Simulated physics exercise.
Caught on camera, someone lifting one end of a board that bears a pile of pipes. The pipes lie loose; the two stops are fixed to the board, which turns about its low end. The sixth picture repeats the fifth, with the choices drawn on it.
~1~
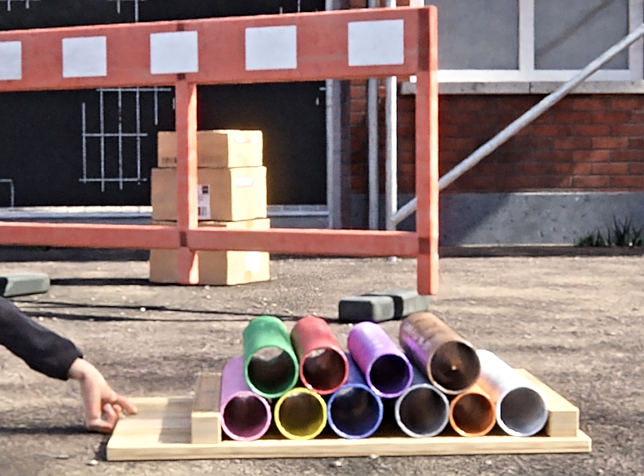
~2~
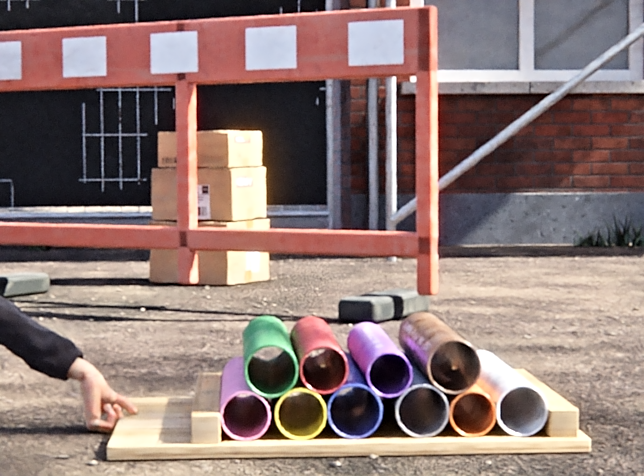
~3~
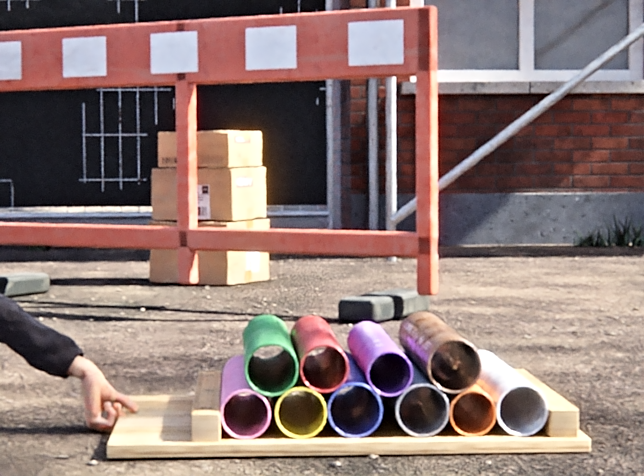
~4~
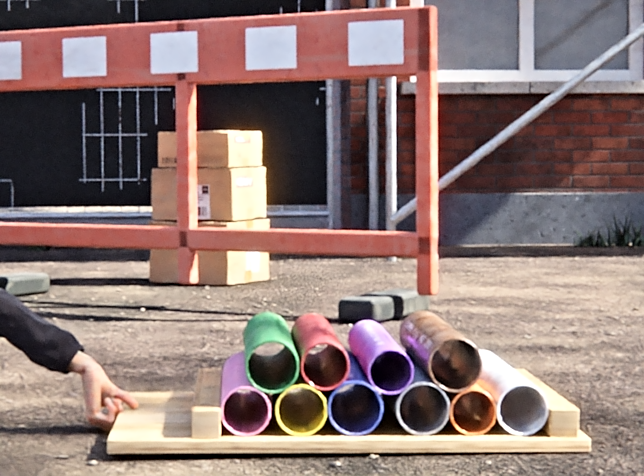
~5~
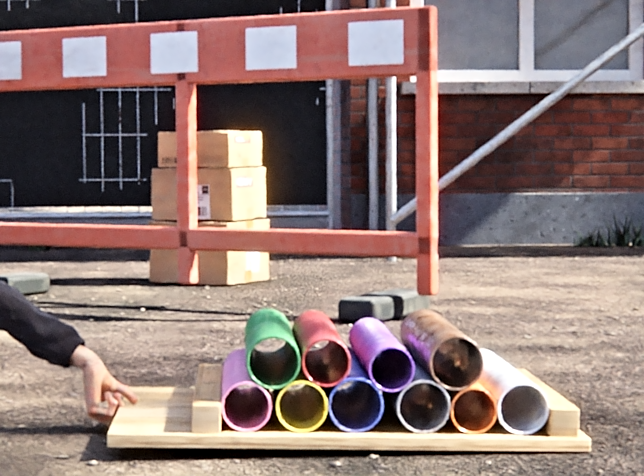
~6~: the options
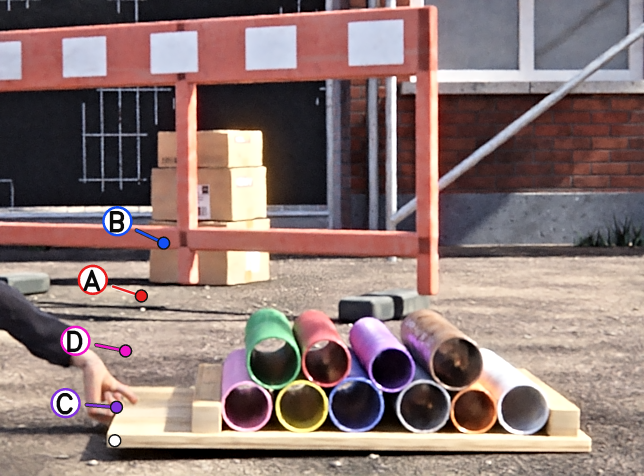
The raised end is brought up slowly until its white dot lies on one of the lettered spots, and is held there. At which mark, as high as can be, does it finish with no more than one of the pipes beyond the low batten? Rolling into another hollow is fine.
Up to B.
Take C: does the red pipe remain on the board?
Yes.
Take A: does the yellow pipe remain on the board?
Yes.
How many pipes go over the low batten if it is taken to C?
With C, none.
On the marked copy, A at (141, 296); B at (164, 243); C at (117, 407); D at (126, 351); the white dot at (115, 441).
Following B. Soon after the start, board at 16°.
Later, board at 26°.
In the end, board at 26°, one over the low batten (brown).
As for the rest, A none over the low batten; C none over the low batten; D none over the low batten.
